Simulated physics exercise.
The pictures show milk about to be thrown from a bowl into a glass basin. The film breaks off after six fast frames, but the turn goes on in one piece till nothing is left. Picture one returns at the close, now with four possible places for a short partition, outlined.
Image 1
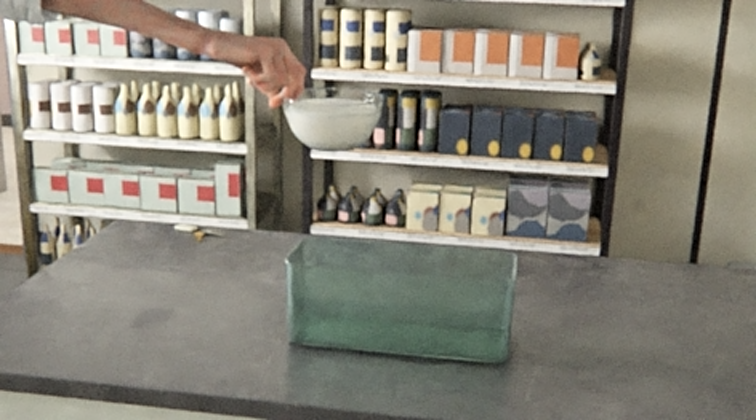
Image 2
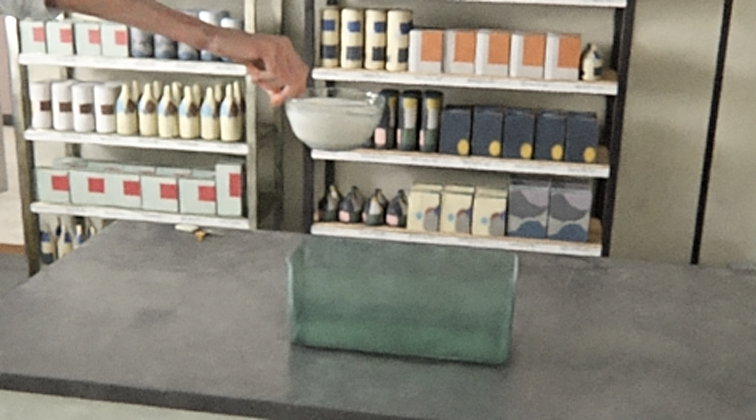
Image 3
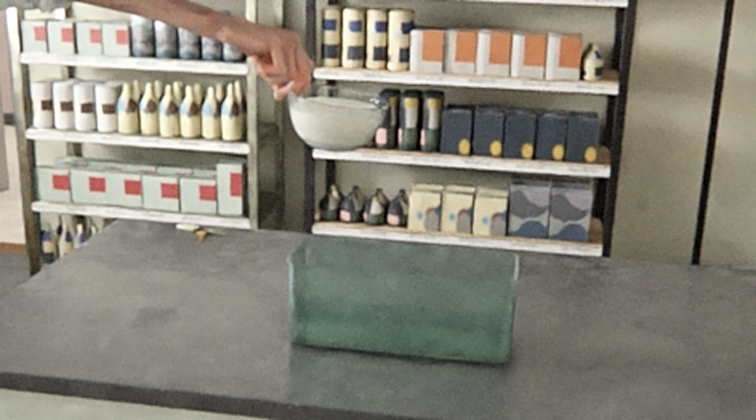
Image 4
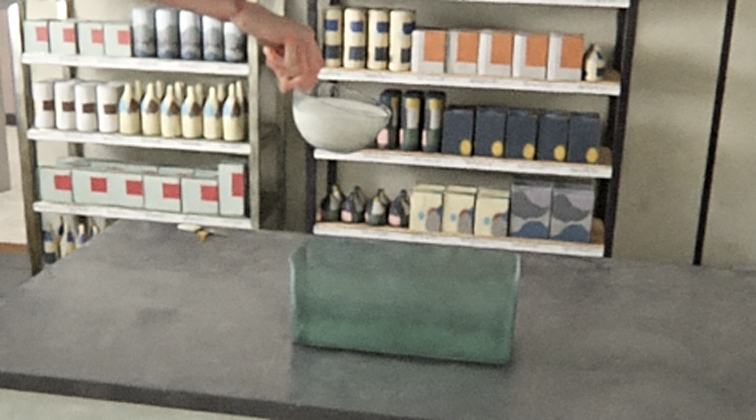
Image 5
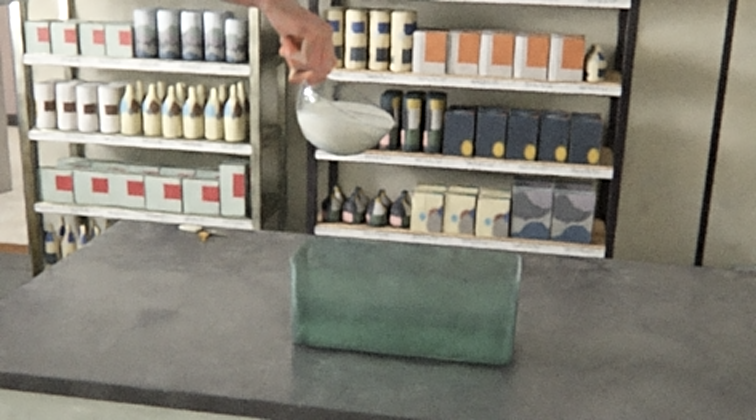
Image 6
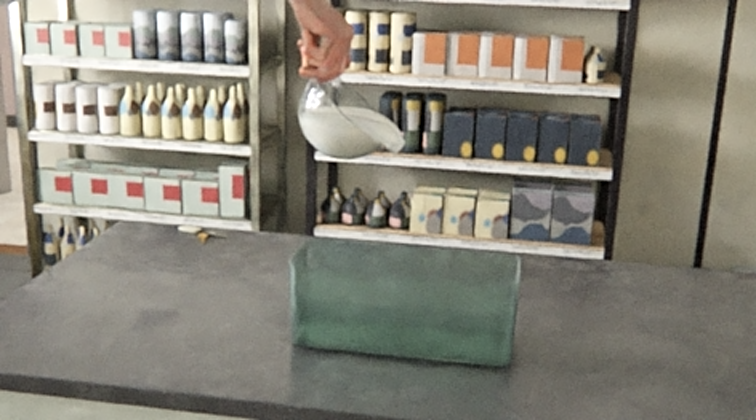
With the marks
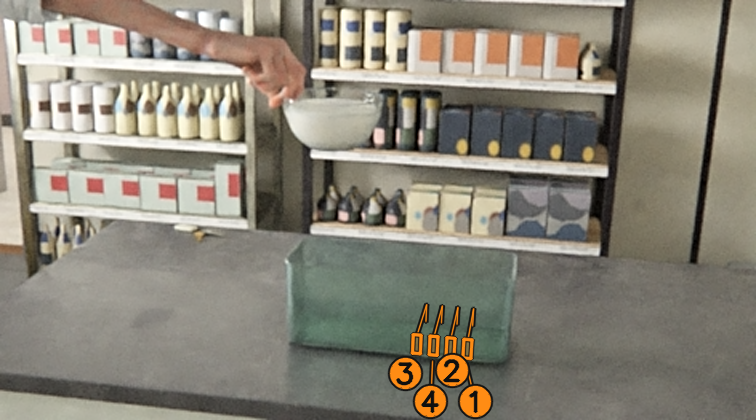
In the video, a hand holds a clear bowl of milk above a green-tinted glass basin on a dark table, then steadily tilts it to the right until the milk slides to the lip and begins to come over it.
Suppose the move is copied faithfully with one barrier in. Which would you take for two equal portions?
3 works best here.
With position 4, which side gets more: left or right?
The left one.
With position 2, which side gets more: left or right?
More ends on the left.
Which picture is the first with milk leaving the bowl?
In picture 5.
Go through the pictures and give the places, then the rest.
In the first frame, upright, lip at (381, 98); basin from (288, 340) to (508, 361); nothing has left yet.
In the second frame, upright, lip at (383, 100); nothing has left yet.
In the third frame, tipped about 8°, lip at (386, 105); nothing has left yet.
In the fourth frame, tipped about 17°, lip at (389, 114); nothing has left yet.
In the fifth frame, tipped about 29°, lip at (391, 126); milk is over the lip, down to (391, 126).
In the sixth frame, tipped about 42°, lip at (388, 140); milk is over the lip, down to (396, 151).
In orange, 1 at (466, 364); 2 at (449, 362); 3 at (415, 359); 4 at (432, 360).
For position 1, about 74 % ends left of the wall and 23 % right of it; 4 % is lost outside.
For position 2, about 80 % ends left of the wall and 17 % right of it; 3 % is lost outside.
For position 3, about 49 % ends left of the wall and 49 % right of it.
For position 4, about 73 % ends left of the wall and 23 % right of it; 3 % is lost outside.
